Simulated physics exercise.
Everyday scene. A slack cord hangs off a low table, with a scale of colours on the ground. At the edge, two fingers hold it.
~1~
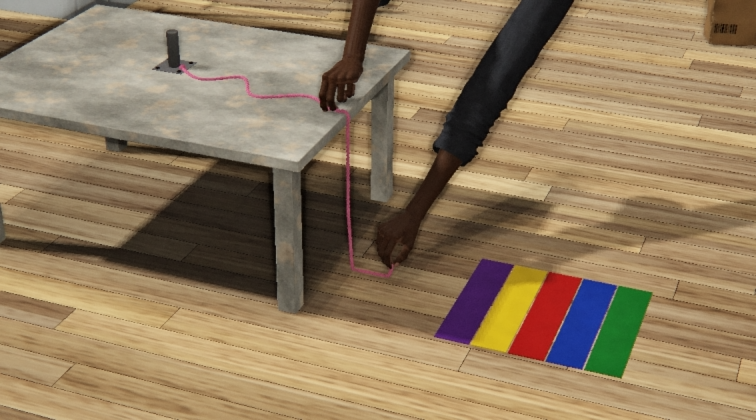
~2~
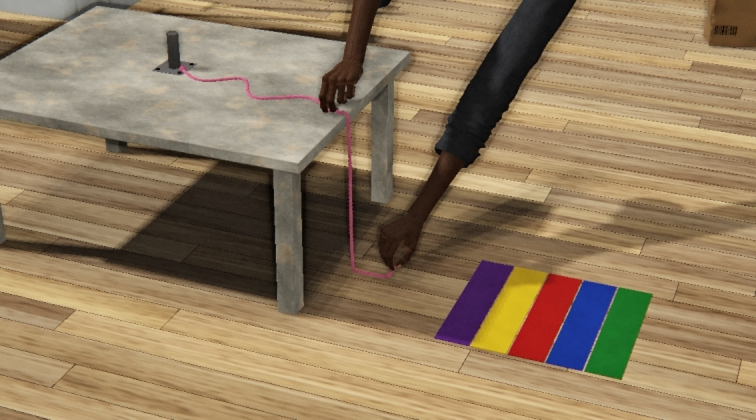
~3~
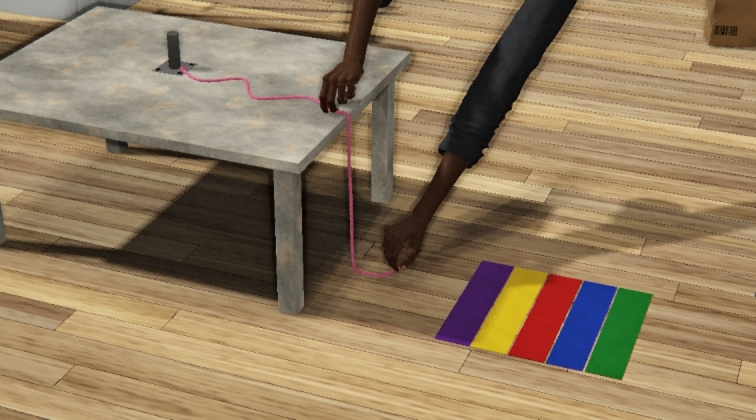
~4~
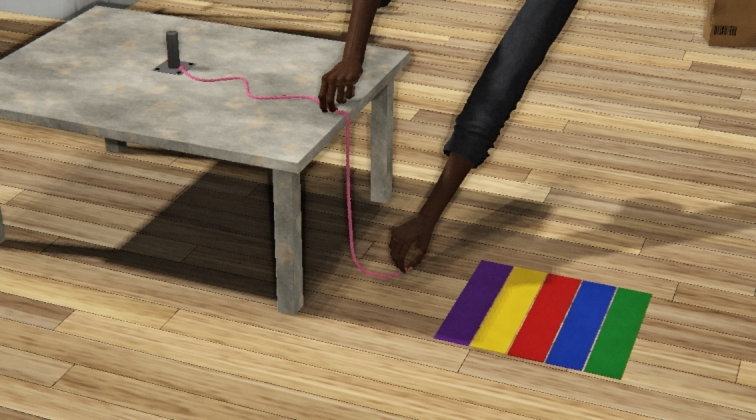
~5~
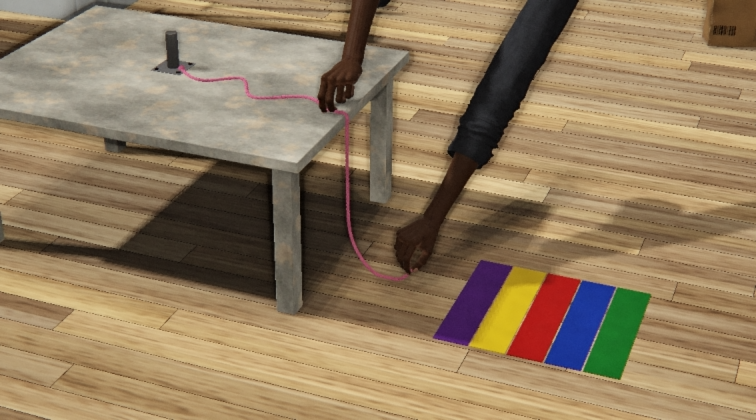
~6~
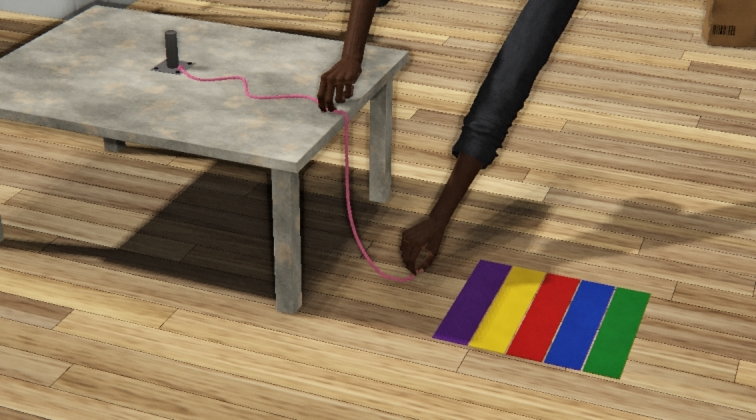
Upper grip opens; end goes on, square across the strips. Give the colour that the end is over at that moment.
The end is over red.
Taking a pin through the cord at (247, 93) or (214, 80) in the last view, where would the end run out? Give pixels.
Try one gives about (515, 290); try two, about (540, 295).
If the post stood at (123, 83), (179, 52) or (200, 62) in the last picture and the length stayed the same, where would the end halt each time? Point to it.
Going by the last picture, roughly (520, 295), (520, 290) and (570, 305).
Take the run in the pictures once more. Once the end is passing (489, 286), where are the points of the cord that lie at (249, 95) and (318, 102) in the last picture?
Roughly (283, 93) for the first and (347, 113) for the second.
Soon after, end near (489, 286); over purple.
Then, end near (528, 294); over yellow.
At full stretch, end near (551, 299); over red. It gets as far as the red strip.
